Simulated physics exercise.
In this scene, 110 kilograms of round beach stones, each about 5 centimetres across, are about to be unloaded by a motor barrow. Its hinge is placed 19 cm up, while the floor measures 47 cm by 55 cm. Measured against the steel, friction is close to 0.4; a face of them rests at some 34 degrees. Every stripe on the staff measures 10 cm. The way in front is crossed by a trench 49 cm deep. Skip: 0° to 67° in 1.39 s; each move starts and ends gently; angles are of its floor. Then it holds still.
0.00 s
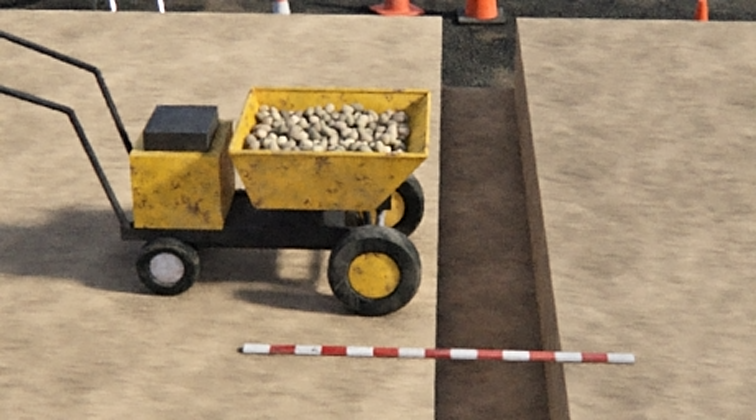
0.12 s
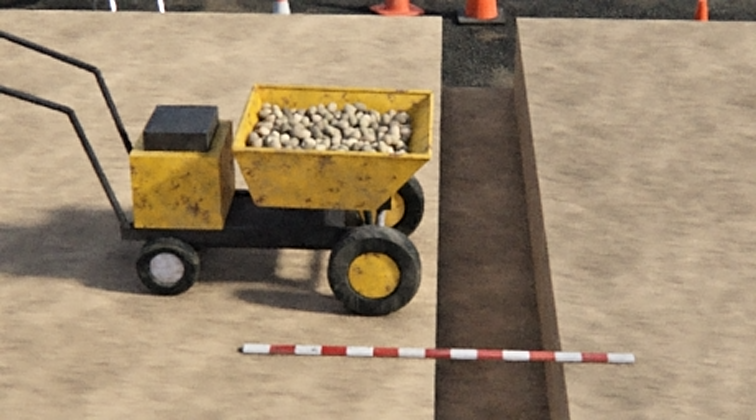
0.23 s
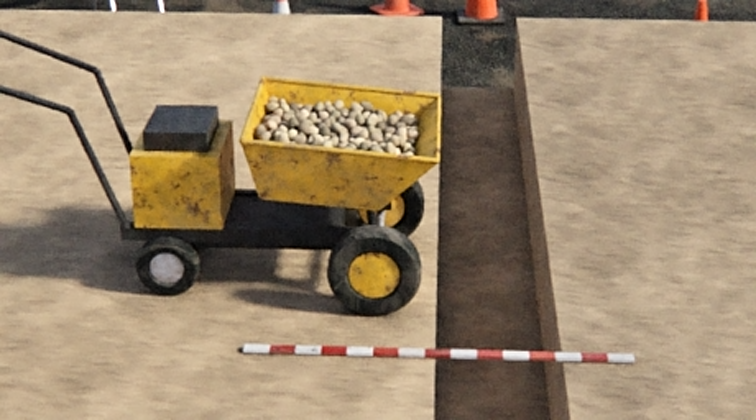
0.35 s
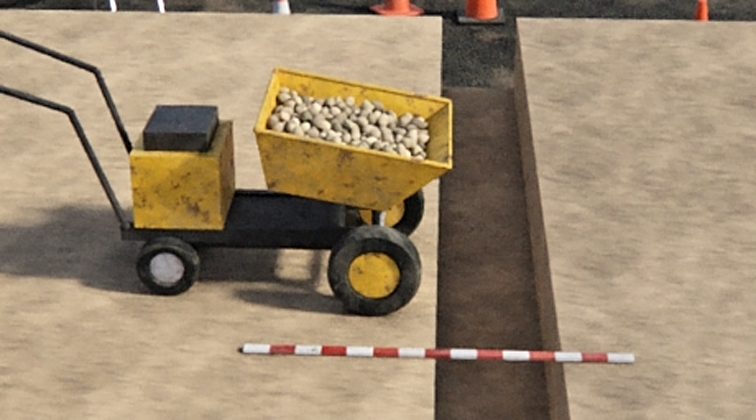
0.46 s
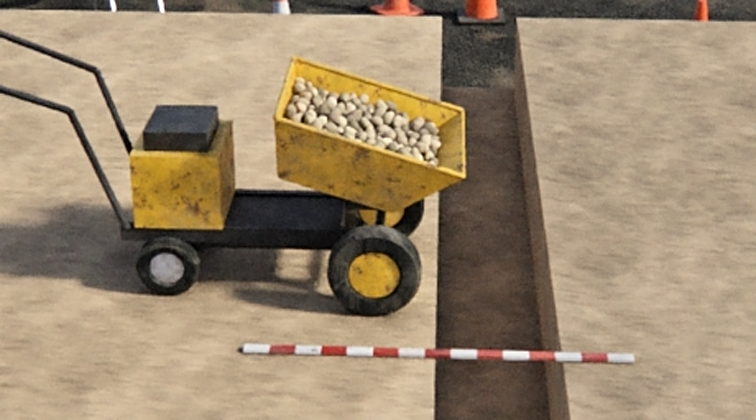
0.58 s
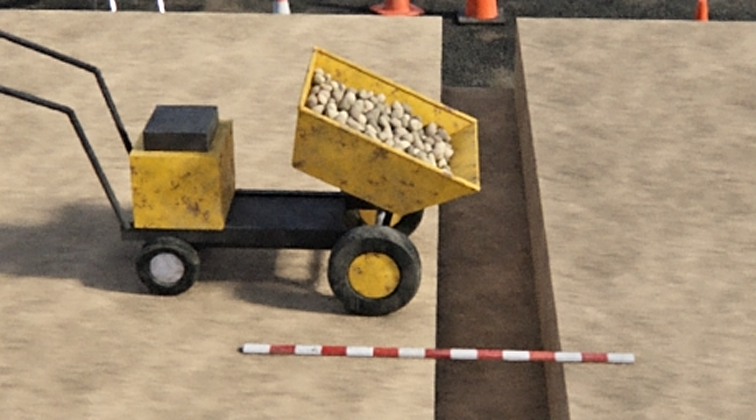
A yellow motor barrow with black handles stands on pale, sandy ground left of a dark trench, seen from the side and slightly above. Its skip holds rounded, pale stones, with a red-and-white staff lying in front across the trench and orange cones behind. The skip shifts right and tilts steadily, its left end rising and its right lip lowering over the trench, while the wheels and camera stay still.
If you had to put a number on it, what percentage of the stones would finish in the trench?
I'd put it at about 58 percent.
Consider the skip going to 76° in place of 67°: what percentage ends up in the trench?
Roughly 60% would end there.
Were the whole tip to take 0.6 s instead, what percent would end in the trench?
About 40%.
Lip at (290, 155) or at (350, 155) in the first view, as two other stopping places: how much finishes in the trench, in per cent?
Near 75 and near 100 percent.
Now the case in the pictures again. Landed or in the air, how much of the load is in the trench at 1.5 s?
Roughly 20 percent of the load.
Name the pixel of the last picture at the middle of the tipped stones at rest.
The stones end up centred near (541, 360).
After 1.0 s the floor is at 56°; 100 % in the skip; the foremost stones are at (514, 222).
After 1.5 s the floor is at 67°; 54 % in the skip, 21 % in the trench, 25 % past the trench; the foremost stones are at (627, 277).
After 1.8 s the floor is at 67°; 22 % in the skip, 36 % in the trench, 43 % past the trench; the foremost stones are at (713, 268).
After 3.8 s the floor is at 67°; 0 % in the skip, 58 % in the trench, 42 % past the trench; the foremost stones are past the picture's edge.
